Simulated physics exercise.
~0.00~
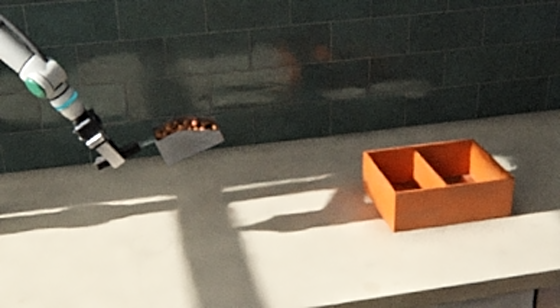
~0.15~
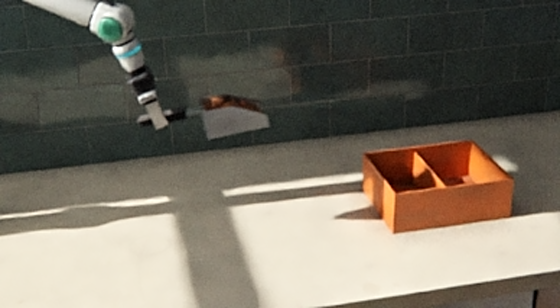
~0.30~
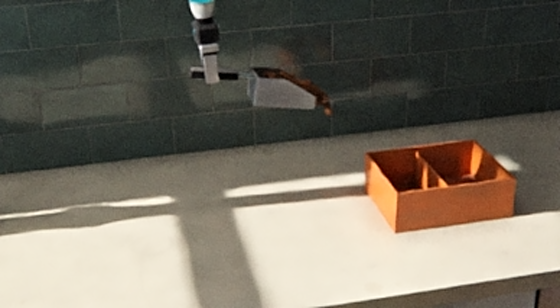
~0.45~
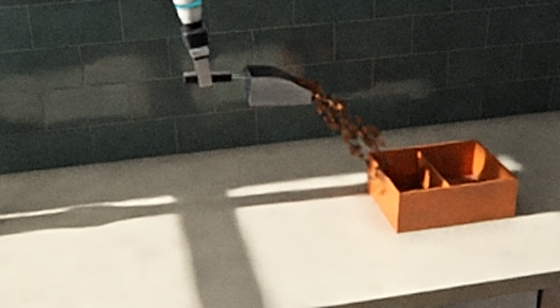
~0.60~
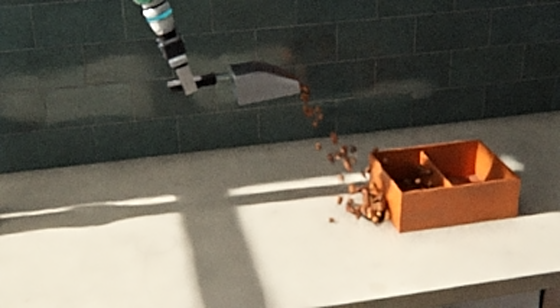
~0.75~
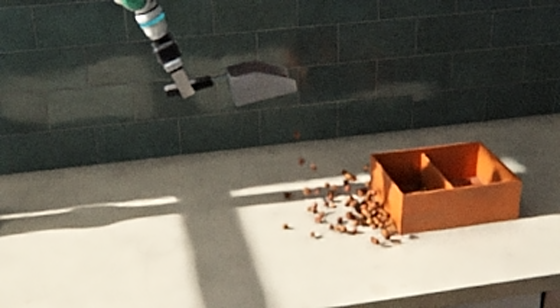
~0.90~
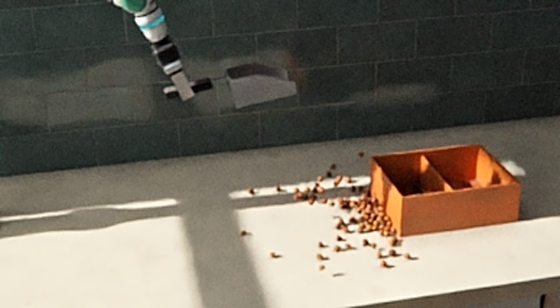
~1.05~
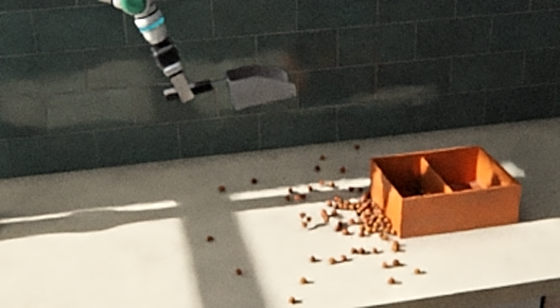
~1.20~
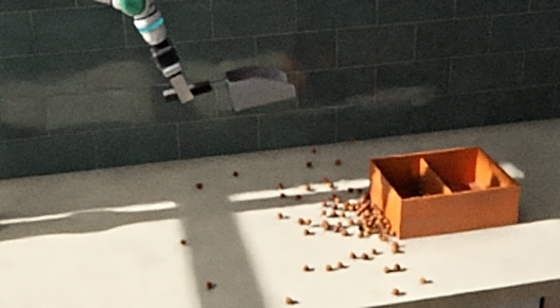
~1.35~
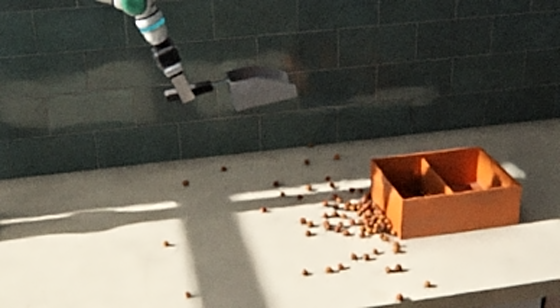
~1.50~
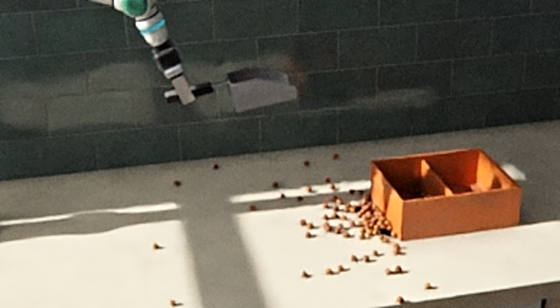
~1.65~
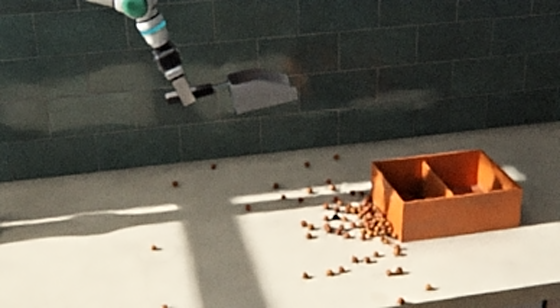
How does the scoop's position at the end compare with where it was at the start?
At the end the scoop is held higher above the table and farther to the right, closer to the orange box, than it was at the start.
Robot arm lifting a scoop rightward and tipping brown nuts toward an orange divided box, most ending up scattered on the table.
